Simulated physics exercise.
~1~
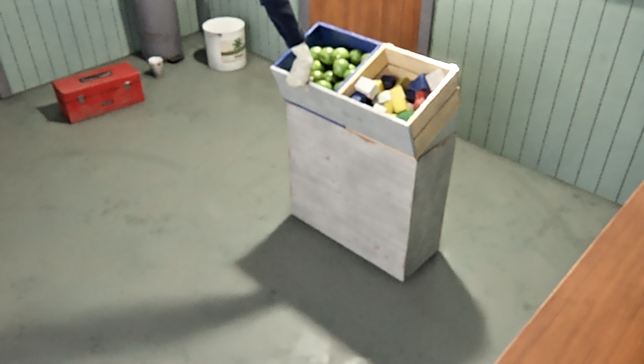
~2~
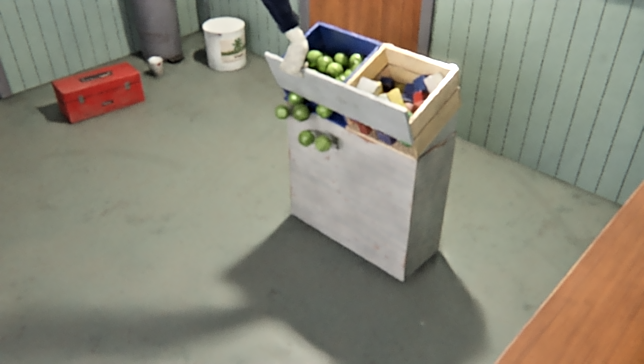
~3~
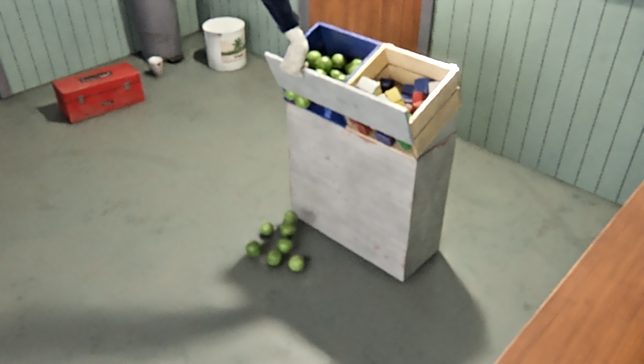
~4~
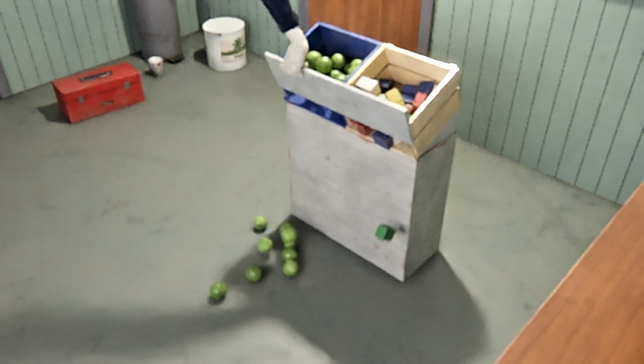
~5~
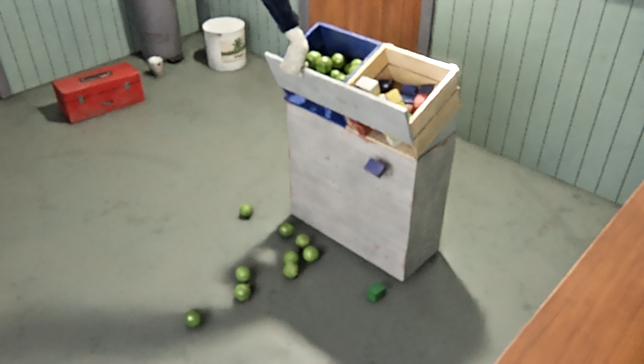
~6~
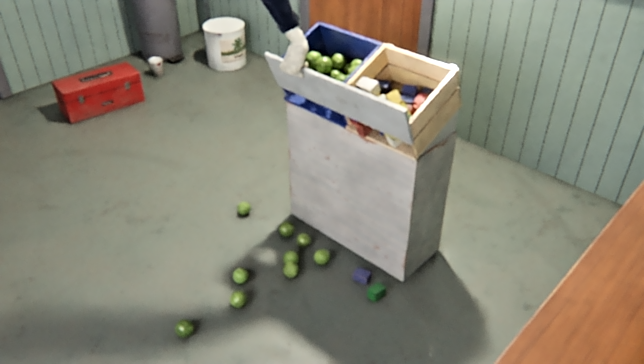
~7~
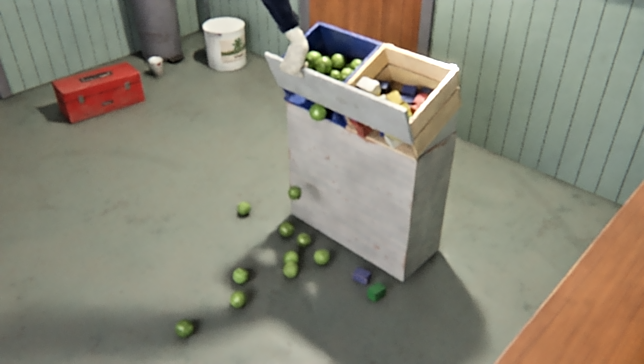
Green apples spilling from a blue chute onto a grey floor as a gloved hand raises the gate, two toy bricks following.
